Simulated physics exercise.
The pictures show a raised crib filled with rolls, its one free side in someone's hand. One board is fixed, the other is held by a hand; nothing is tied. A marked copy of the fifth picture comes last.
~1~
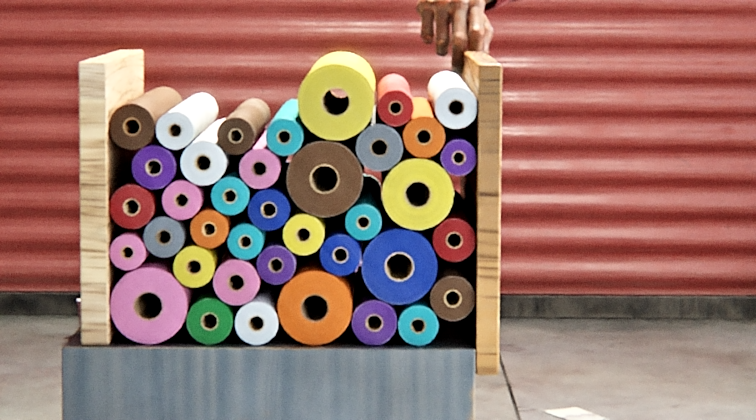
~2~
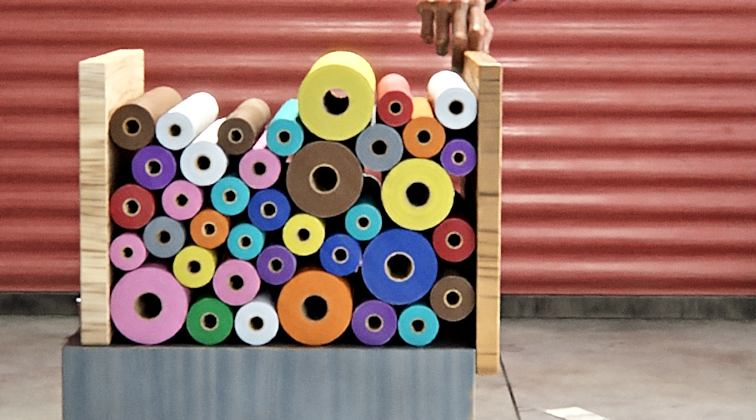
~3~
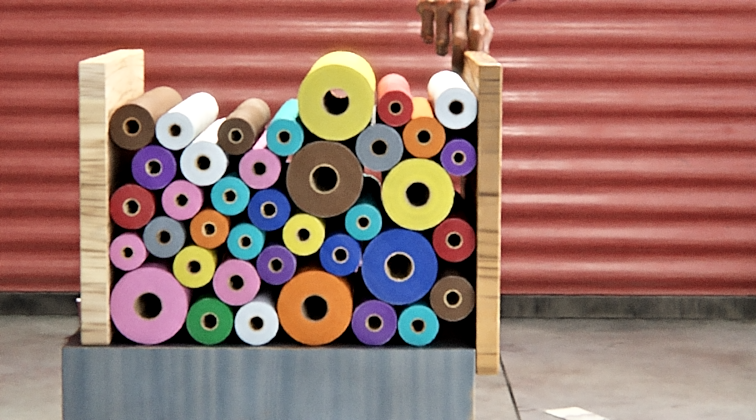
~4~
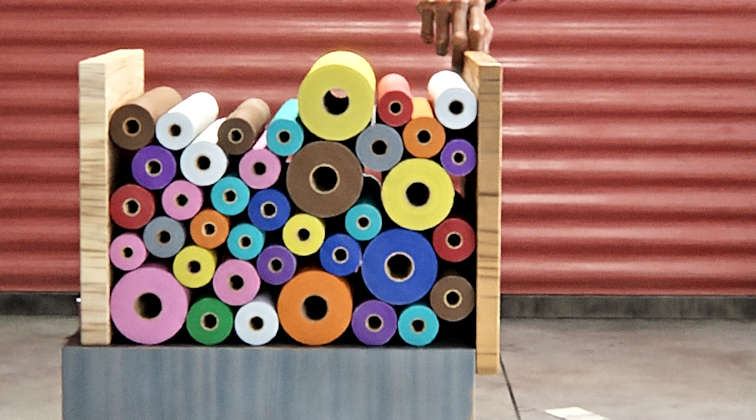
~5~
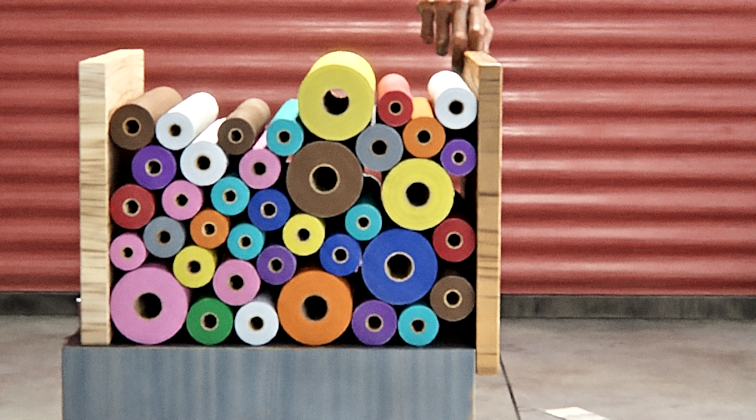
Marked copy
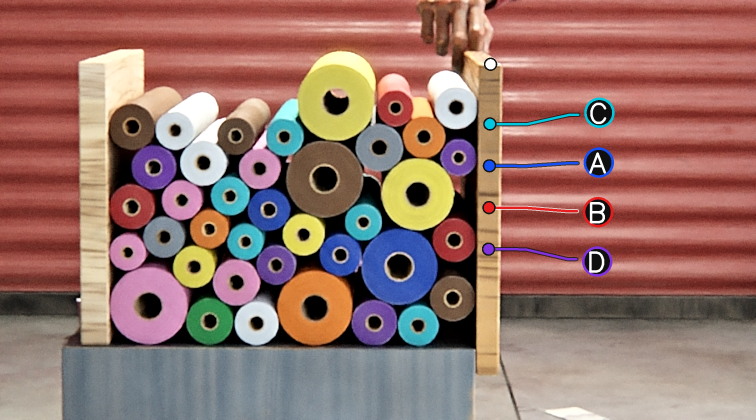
In front of a red corrugated wall, a hand rested at the top of the right board of a crib stacked with colourful rolls, and nothing visibly moved.
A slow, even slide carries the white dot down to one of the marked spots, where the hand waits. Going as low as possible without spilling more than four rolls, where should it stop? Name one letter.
Stop at D.
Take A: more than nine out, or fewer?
Fewer than nine.
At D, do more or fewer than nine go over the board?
It loses fewer than nine.
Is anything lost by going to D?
At D: Yes.
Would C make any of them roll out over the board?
No.
On the marked copy, A at (490, 165); B at (489, 208); C at (490, 124); D at (489, 249); the white dot at (491, 64).
Following D. Soon after the start, top of the board (477, 147).
Later, top of the board (476, 242).
In the end, top of the board (476, 248), three out over the board.
As for the rest, A none out over the board; B three out over the board; C none out over the board.
